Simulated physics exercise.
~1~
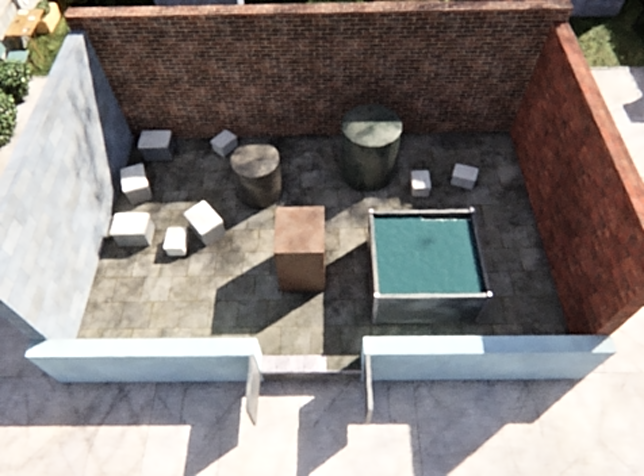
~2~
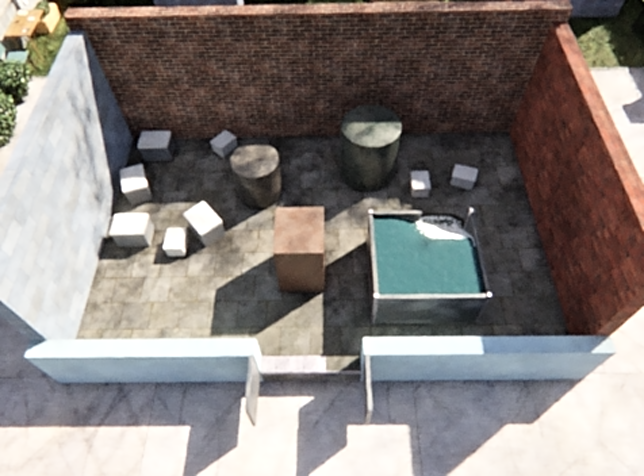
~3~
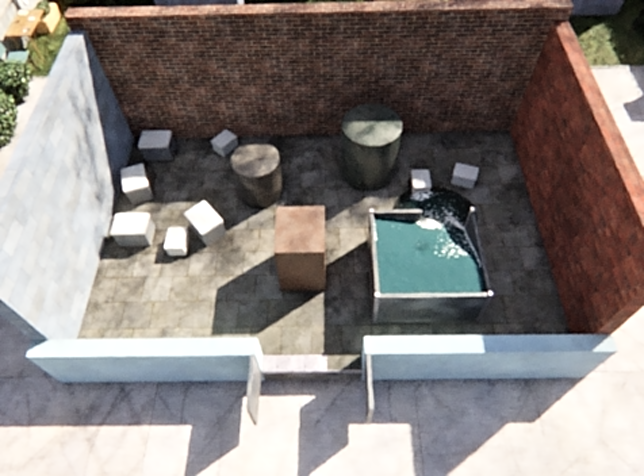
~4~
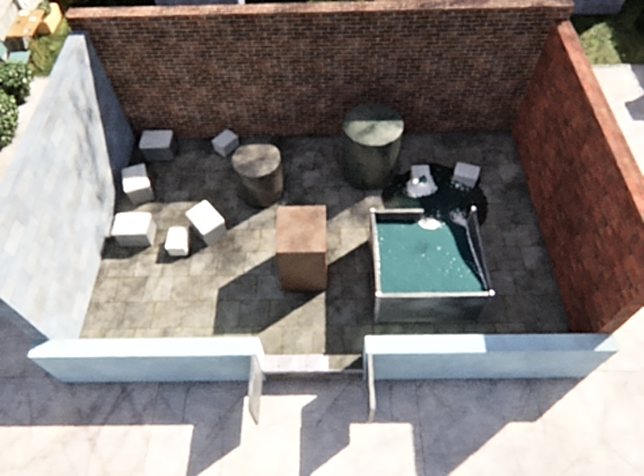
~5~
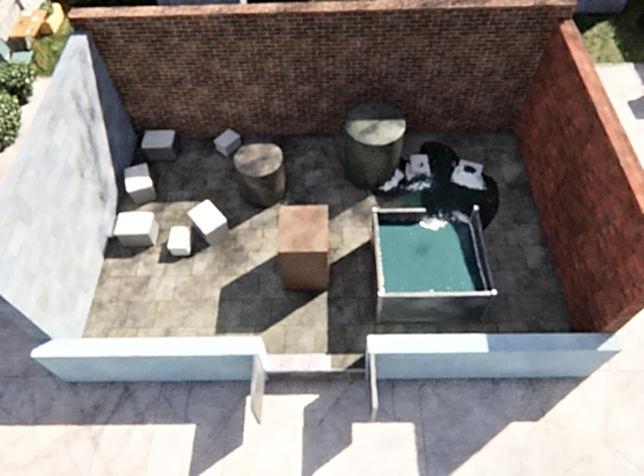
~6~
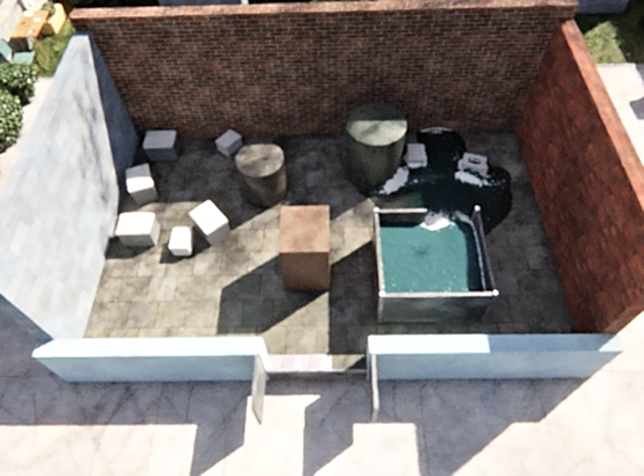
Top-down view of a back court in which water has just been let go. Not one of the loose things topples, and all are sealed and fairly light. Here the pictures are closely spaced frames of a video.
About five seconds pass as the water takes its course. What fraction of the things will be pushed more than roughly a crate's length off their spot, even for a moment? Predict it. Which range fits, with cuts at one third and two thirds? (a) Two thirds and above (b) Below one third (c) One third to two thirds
Answer: C.
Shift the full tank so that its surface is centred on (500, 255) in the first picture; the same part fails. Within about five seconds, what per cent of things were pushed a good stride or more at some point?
About 50 %.
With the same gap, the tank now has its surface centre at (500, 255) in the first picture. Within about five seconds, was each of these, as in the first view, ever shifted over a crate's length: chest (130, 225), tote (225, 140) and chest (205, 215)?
Result per object - stayed close, went far, stayed close.
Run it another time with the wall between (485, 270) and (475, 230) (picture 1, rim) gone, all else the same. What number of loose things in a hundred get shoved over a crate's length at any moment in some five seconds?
Estimate: Some 0 per cent.
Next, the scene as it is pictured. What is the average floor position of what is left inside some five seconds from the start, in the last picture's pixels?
Their average sits at about pixel (226, 204).
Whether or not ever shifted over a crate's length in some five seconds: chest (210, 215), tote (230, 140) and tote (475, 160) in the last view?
In that order: Less than that, that far or more, swept aside.
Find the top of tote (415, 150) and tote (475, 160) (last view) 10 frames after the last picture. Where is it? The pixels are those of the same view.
Look for them close to (386, 136) and (517, 138).
A moment on, 2 of 8 are well off their spots; 0 afloat.
Next, 2 of 8 are well off their spots; 1 afloat.
Later, 2 of 8 are well off their spots; 1 afloat.
In the end, 3 of 8 are well off their spots, and 3 have been at some point; 0 afloat.
